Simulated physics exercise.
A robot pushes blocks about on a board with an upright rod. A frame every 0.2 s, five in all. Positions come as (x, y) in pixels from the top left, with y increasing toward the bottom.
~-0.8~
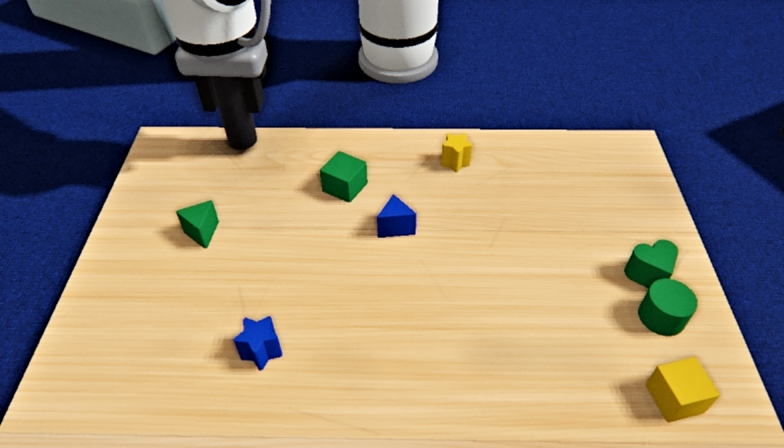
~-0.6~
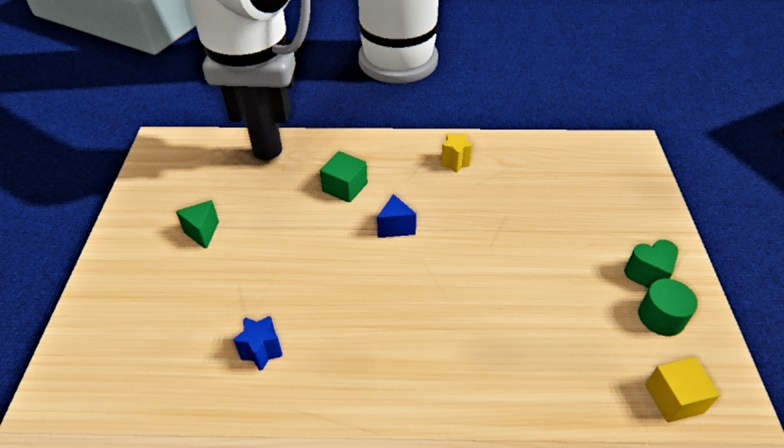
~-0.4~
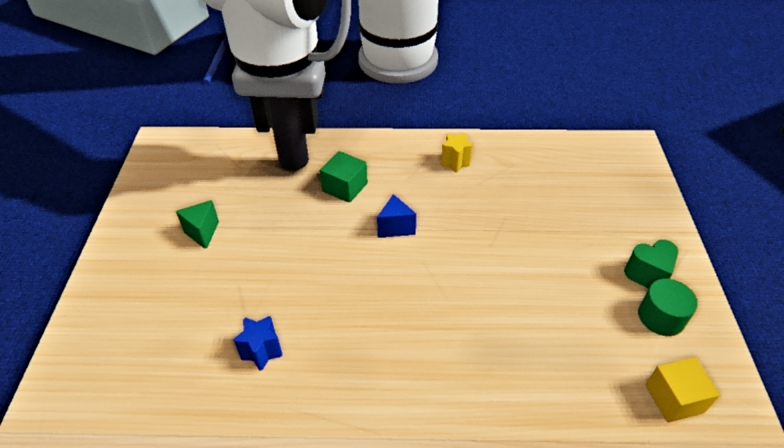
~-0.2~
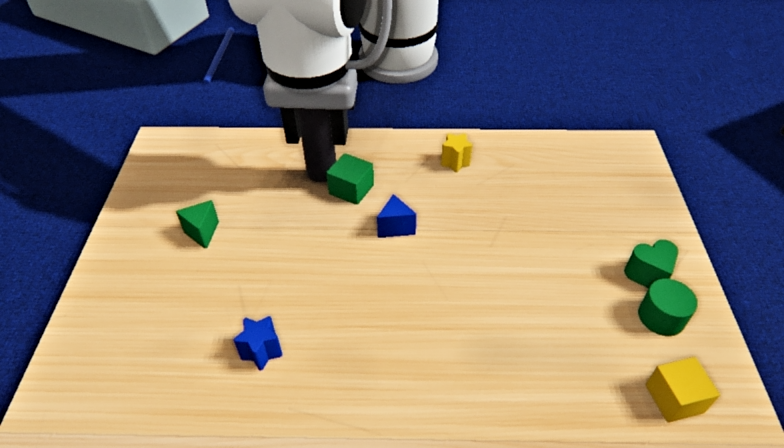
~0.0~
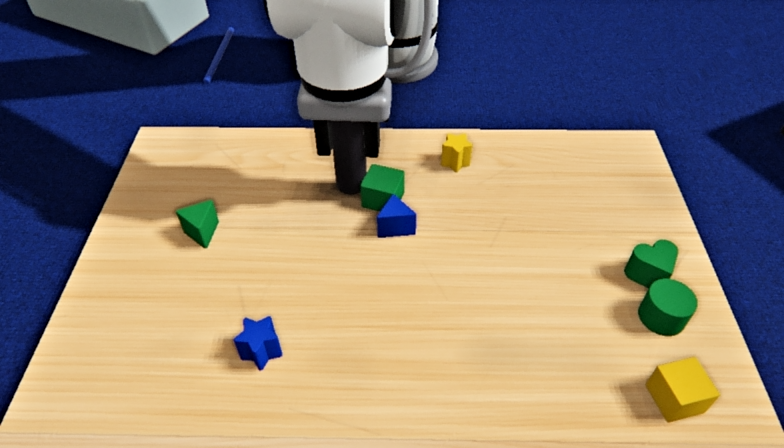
The clip opens with a robot's dark rod near the upper left of a wooden board scattered with green, blue and yellow blocks. The rod glides right and slightly downward to the green cube, then pushes it a short way right, close beside the blue triangular block.
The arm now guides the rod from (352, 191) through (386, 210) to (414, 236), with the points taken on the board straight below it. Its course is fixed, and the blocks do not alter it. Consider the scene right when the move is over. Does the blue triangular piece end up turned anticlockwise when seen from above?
Final answer: No.
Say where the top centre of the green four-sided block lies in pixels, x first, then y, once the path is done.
It should be at (431, 188) by then.
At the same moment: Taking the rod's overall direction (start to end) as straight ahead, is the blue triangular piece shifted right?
Yes, I think so.
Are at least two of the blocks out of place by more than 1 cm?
Final answer: Yes.
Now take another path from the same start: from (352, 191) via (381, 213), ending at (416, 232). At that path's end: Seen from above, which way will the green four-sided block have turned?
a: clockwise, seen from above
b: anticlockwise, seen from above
b - anticlockwise, seen from above.
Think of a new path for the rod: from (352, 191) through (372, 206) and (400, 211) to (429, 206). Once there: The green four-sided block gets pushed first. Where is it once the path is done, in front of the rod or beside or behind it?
It is still in front.
On the path given first. Halfway along, rod (387, 204); green four-sided block (421, 186), turned 25° anticlockwise; blue triangular piece (398, 214), turned 25° clockwise.
At the end, rod (414, 229); green four-sided block (431, 188), turned 50° anticlockwise; blue triangular piece (410, 237), turned 85° clockwise.
